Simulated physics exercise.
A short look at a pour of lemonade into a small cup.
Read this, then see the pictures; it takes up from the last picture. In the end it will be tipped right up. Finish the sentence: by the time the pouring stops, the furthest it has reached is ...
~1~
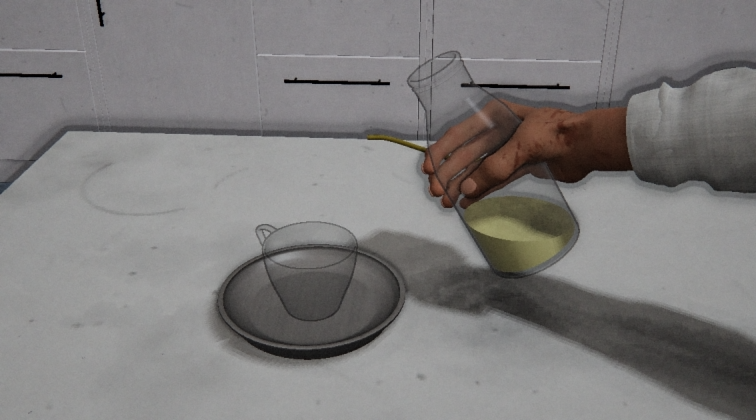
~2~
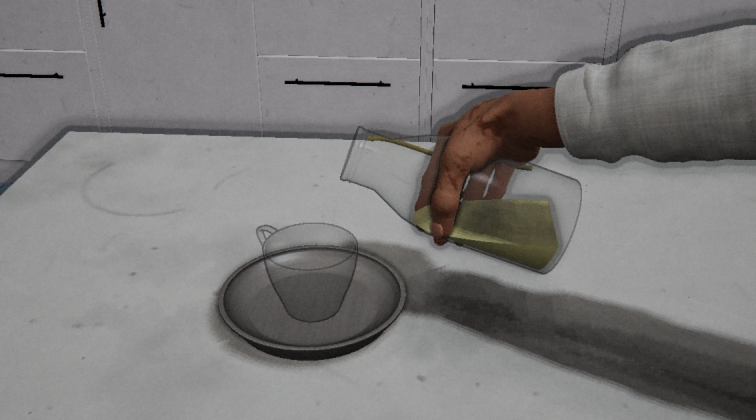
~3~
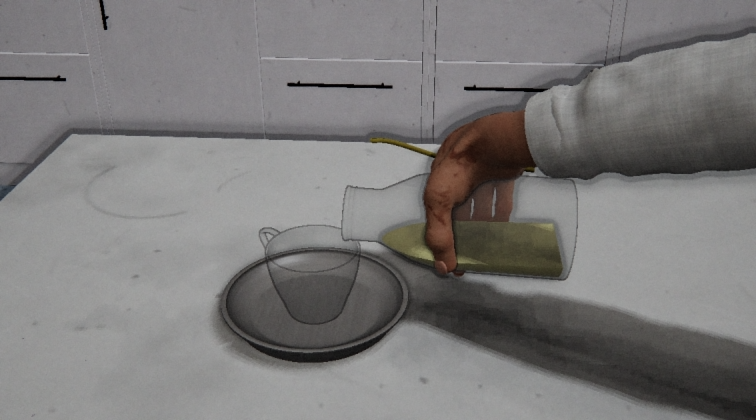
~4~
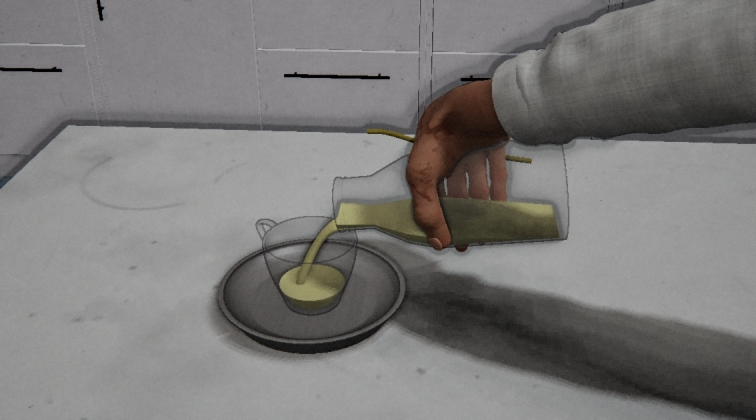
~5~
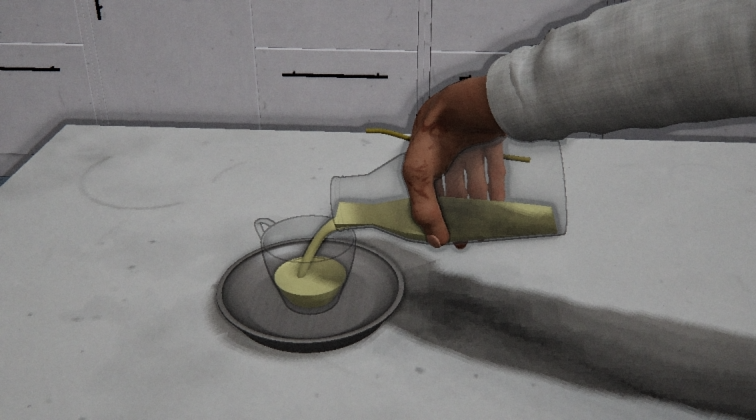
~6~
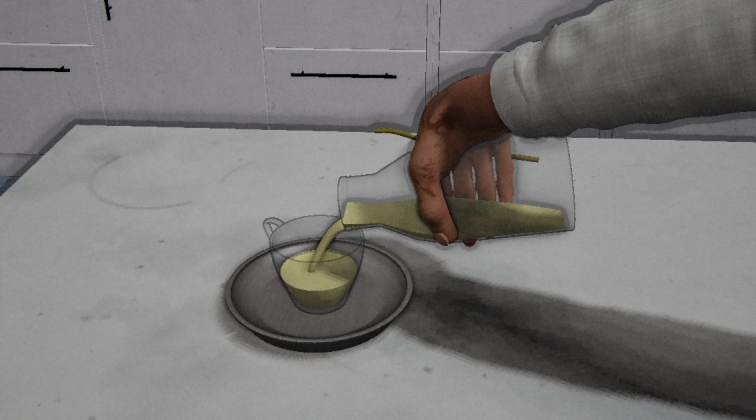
The furthest it reaches is the cup.
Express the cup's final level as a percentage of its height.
About 70 %.
Soon after, the cup is about half full; the saucer is dry.
Later, the cup is about two thirds full; the saucer is dry.
In the end, the cup is about two thirds full; the saucer is dry.
